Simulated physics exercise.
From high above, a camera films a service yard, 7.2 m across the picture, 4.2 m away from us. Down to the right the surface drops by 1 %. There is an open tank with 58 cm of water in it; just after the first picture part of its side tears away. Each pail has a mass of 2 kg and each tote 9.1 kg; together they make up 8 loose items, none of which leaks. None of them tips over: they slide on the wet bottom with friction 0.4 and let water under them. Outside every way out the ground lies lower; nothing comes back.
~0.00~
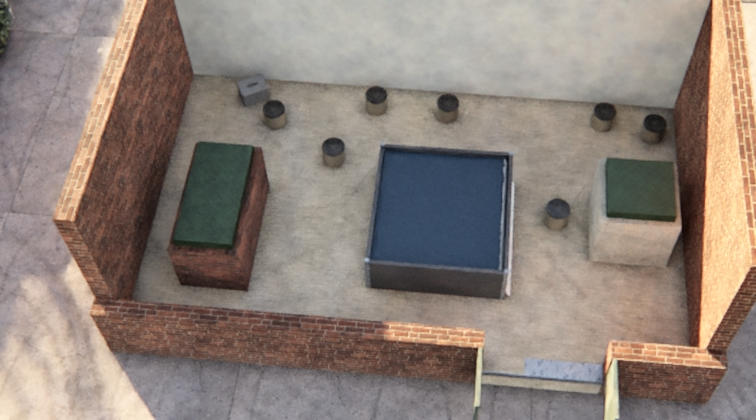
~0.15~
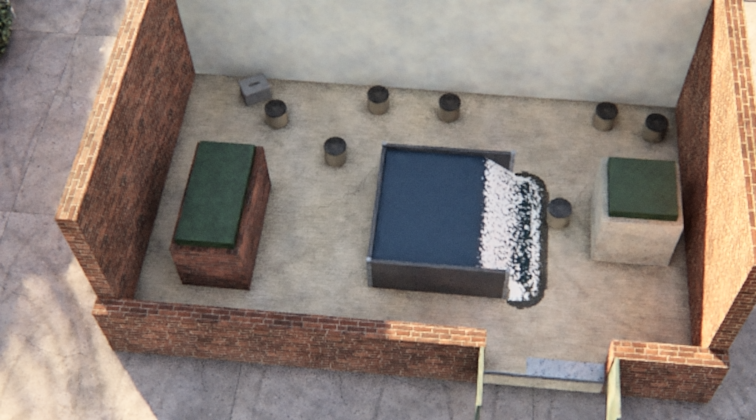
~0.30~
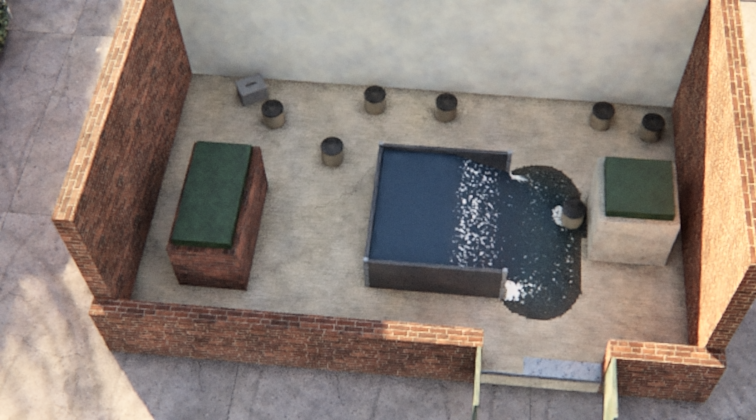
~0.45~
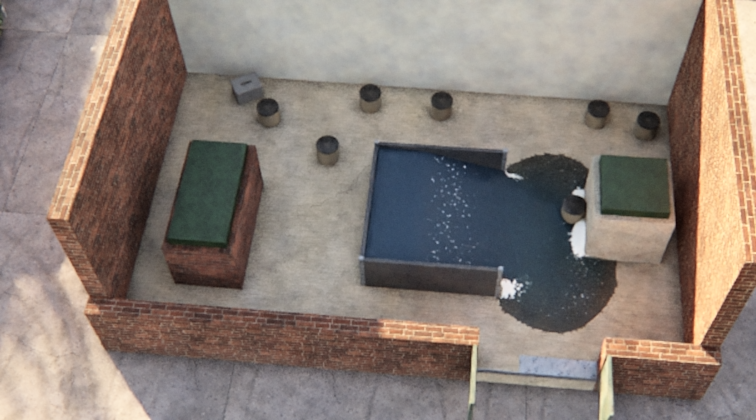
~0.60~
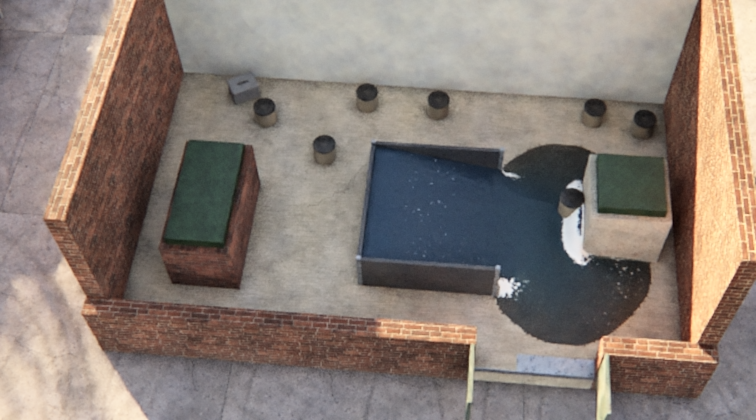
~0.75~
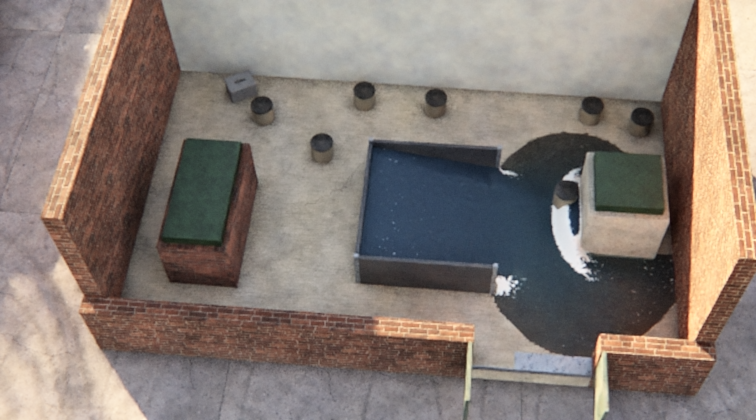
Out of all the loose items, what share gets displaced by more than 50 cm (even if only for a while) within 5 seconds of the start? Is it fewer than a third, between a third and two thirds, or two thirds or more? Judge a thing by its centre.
Between a third and two thirds.
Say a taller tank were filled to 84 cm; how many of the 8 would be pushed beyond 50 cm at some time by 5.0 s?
The answer would then be 7.
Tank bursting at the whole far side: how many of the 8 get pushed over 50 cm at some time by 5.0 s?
The count would be 8.
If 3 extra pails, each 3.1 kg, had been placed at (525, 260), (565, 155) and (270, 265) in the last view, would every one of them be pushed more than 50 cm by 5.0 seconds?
Respectively: Tops it; tops it; doesn't reach it.
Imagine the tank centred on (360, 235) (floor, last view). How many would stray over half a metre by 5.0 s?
Then 4.
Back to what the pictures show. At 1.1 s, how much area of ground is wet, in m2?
That flooded area is roughly 10.5 m2.
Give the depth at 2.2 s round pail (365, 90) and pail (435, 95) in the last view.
Close to 0 and 0 centimetres.
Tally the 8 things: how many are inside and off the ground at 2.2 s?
Of them, 3.
After 1.1 s 0 of 8 are over 50 cm from their spots; 1 afloat.
After 2.2 s 2 of 8 are over 50 cm from their spots; 3 afloat.
After 3.5 s 3 of 8 are over 50 cm from their spots; 3 afloat.
After 5.0 s 5 of 8 are over 50 cm from their spots, and 5 have been at some point; 4 afloat.
